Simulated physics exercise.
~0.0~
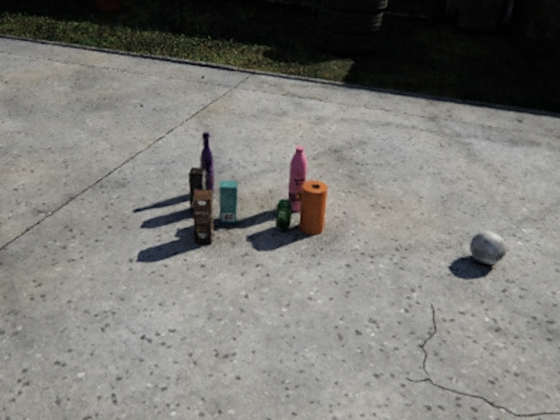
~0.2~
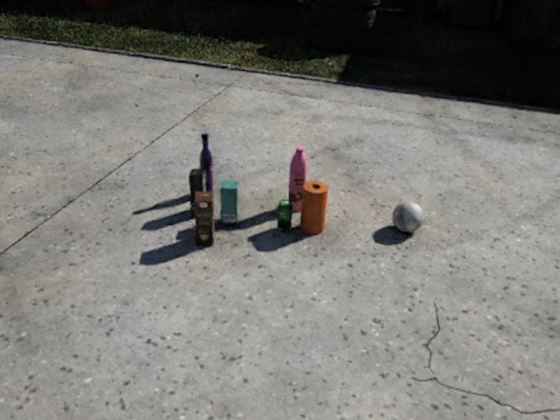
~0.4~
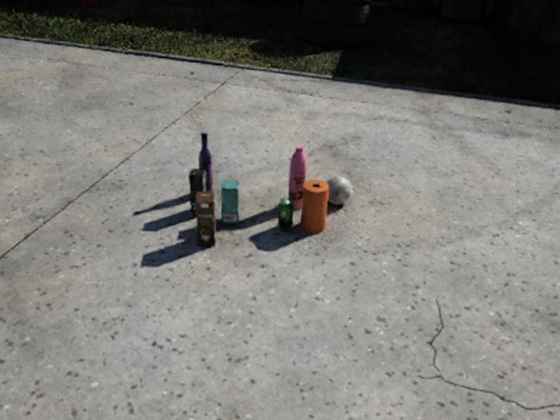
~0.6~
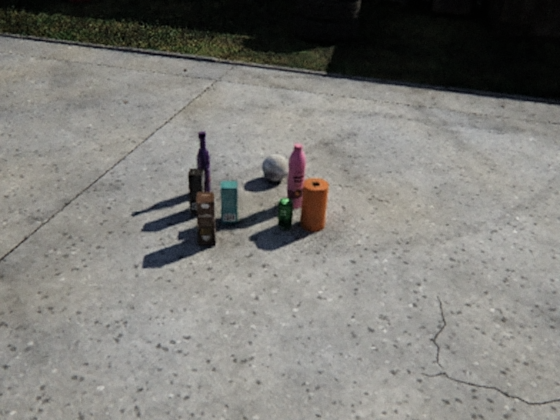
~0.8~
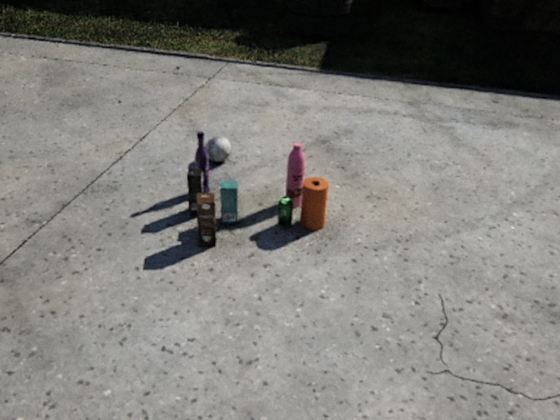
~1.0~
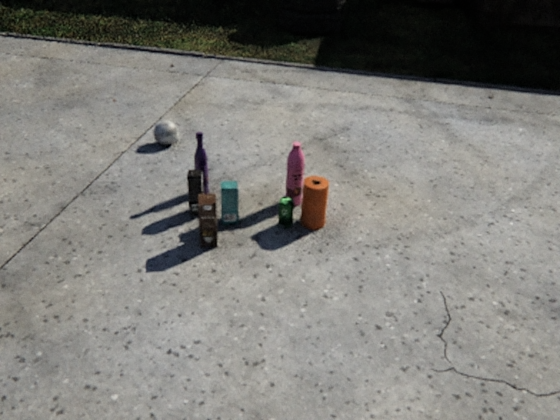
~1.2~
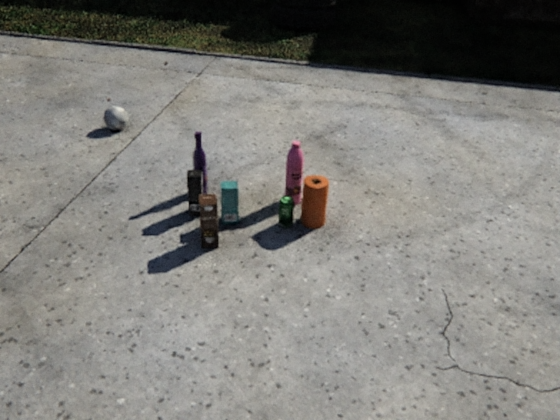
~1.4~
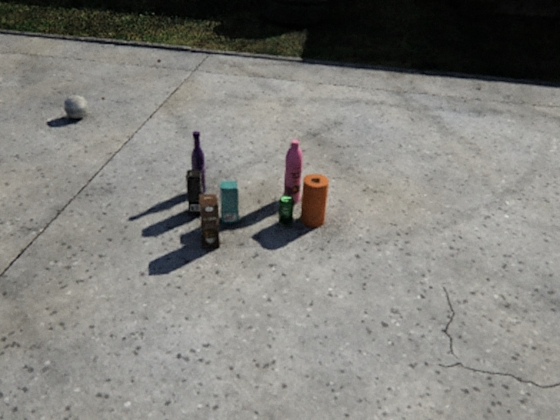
White ball rolling leftward across sunlit concrete, passing behind standing bottles, cartons, a can and an orange roll without toppling any.
